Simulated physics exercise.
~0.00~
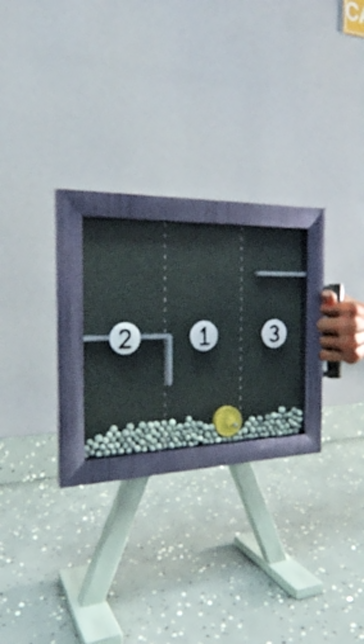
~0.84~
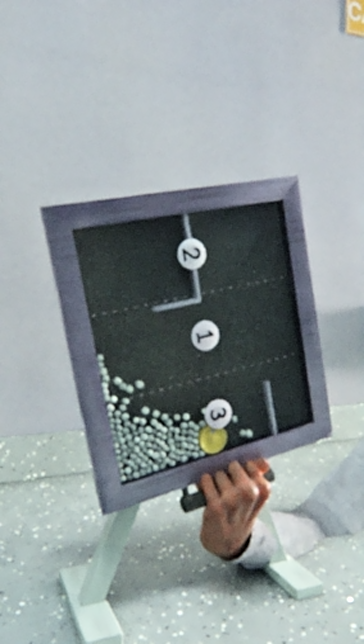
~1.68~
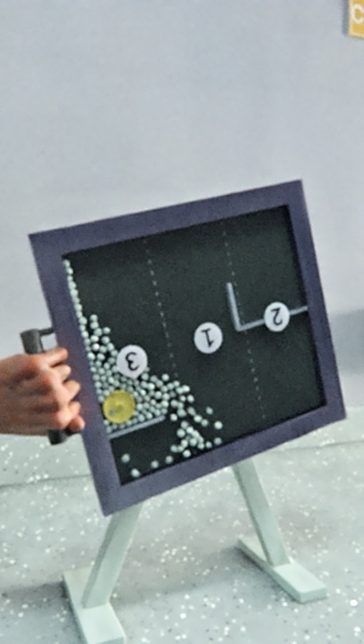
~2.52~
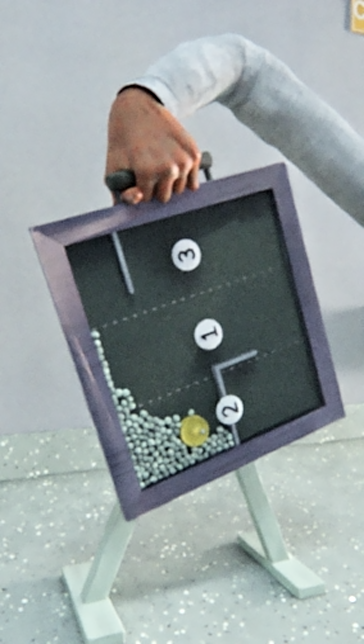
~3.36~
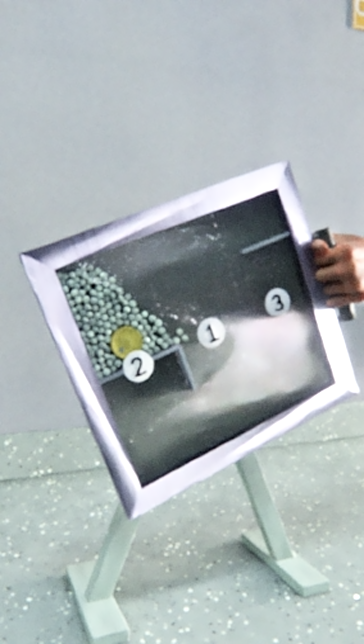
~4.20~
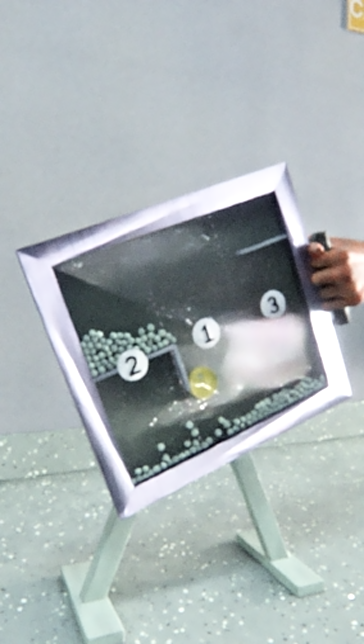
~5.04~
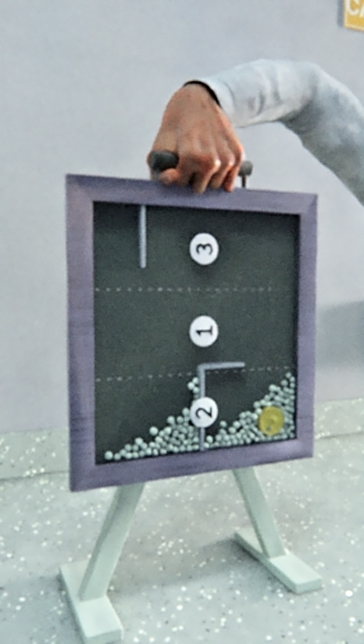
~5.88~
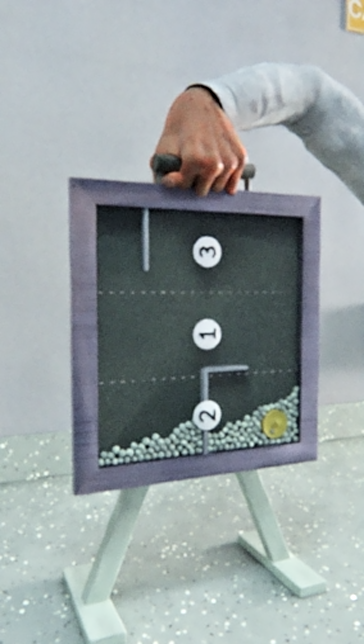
The clip opens on a framed dark box on a stand, with small white beads and a yellow disc along its bottom and a hand gripping the handle at right. The hand turns the box clockwise, and beads and disc slide into the lower left, by strip three. As the handle swings left and then over the top, they spill off a short ledge and gather around strip two. Coming nearly upright, the box holds them on the bent shelf, then many beads and the disc drop off. Finally it swings back counterclockwise, and everything settles in strip two, the disc at lower right.
